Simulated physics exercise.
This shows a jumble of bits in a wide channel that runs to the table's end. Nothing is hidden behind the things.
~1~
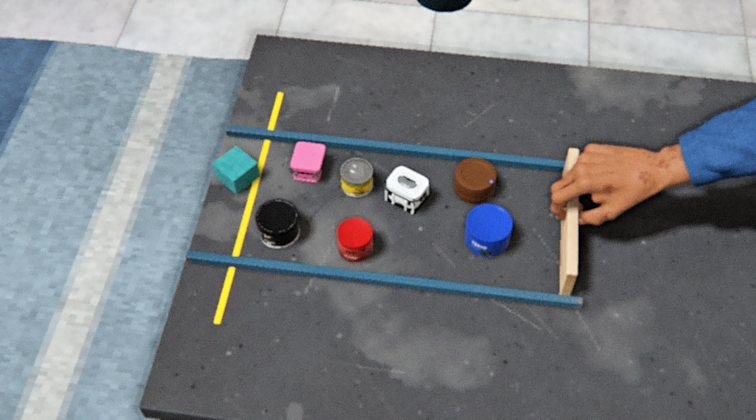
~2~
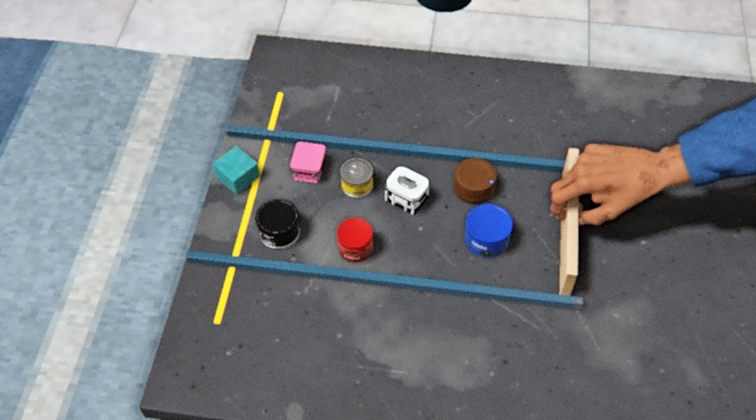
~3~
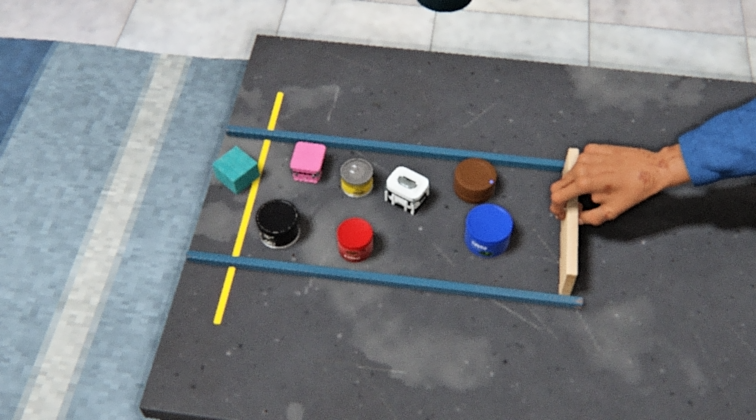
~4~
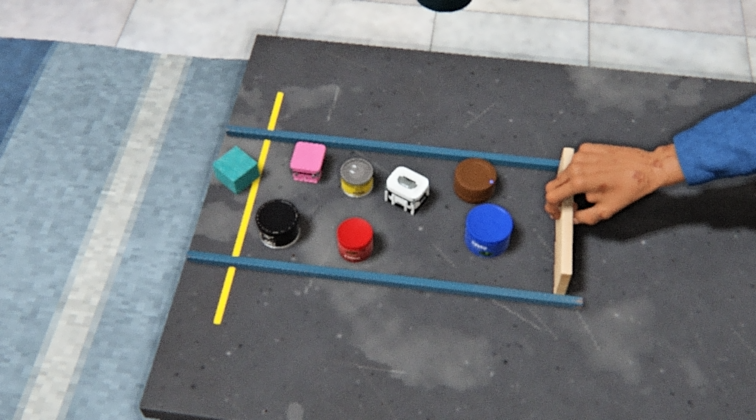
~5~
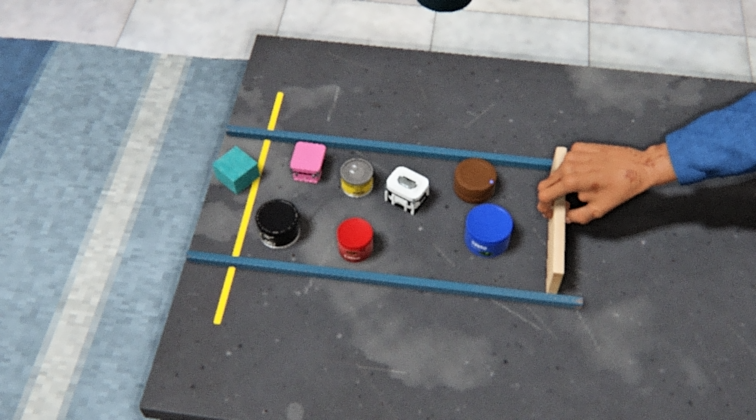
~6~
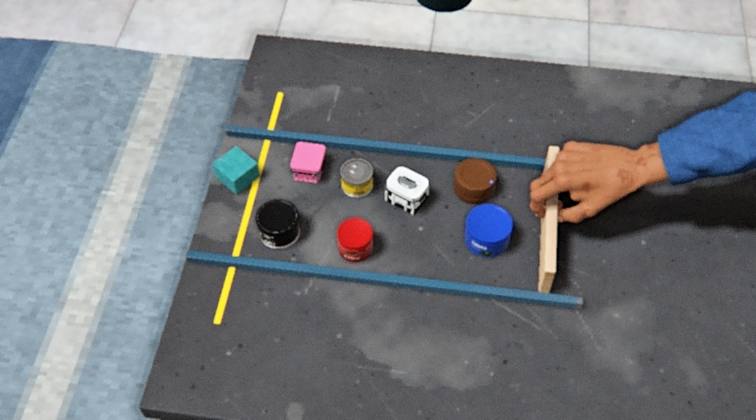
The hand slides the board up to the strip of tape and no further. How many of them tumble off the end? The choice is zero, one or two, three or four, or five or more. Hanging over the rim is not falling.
In the end the number that fall off is three or four.
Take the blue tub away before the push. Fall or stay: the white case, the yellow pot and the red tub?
The white case is kept, the yellow pot falls, the red tub holds on.
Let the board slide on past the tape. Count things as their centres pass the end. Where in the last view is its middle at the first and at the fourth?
First at (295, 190), next at (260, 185).
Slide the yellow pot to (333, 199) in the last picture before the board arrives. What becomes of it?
Then it goes over.
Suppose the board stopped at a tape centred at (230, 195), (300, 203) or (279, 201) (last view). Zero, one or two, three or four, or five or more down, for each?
Taking them in turn, at least five; not one; just one or two.
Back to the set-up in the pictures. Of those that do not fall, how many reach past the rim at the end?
1 of them.
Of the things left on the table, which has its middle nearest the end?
That is the white case.
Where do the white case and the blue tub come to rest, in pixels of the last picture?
About (215, 170), and the other about (224, 203).
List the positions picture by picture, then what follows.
The first picture shows turquoise block (236, 170); black pot (278, 224); pink case (309, 163); board (570, 221); tape (252, 197).
The second picture shows black pot (278, 224); yellow pot (357, 178).
The third picture shows pink case (309, 163); brown lid (475, 181).
The fourth picture shows turquoise block (236, 170); white case (407, 190).
The fifth picture shows black pot (278, 224); blue tub (488, 231).
The sixth picture shows turquoise block (236, 170); black pot (278, 224); pink case (309, 163); board (549, 218); tape (252, 197).
A little later, none off yet; turquoise block at rest near (236, 170); black pot at rest near (278, 224); pink case at rest near (309, 163).
When it is over, the number that fall off is three or four; down, yellow pot, pink case, black pot and turquoise block.
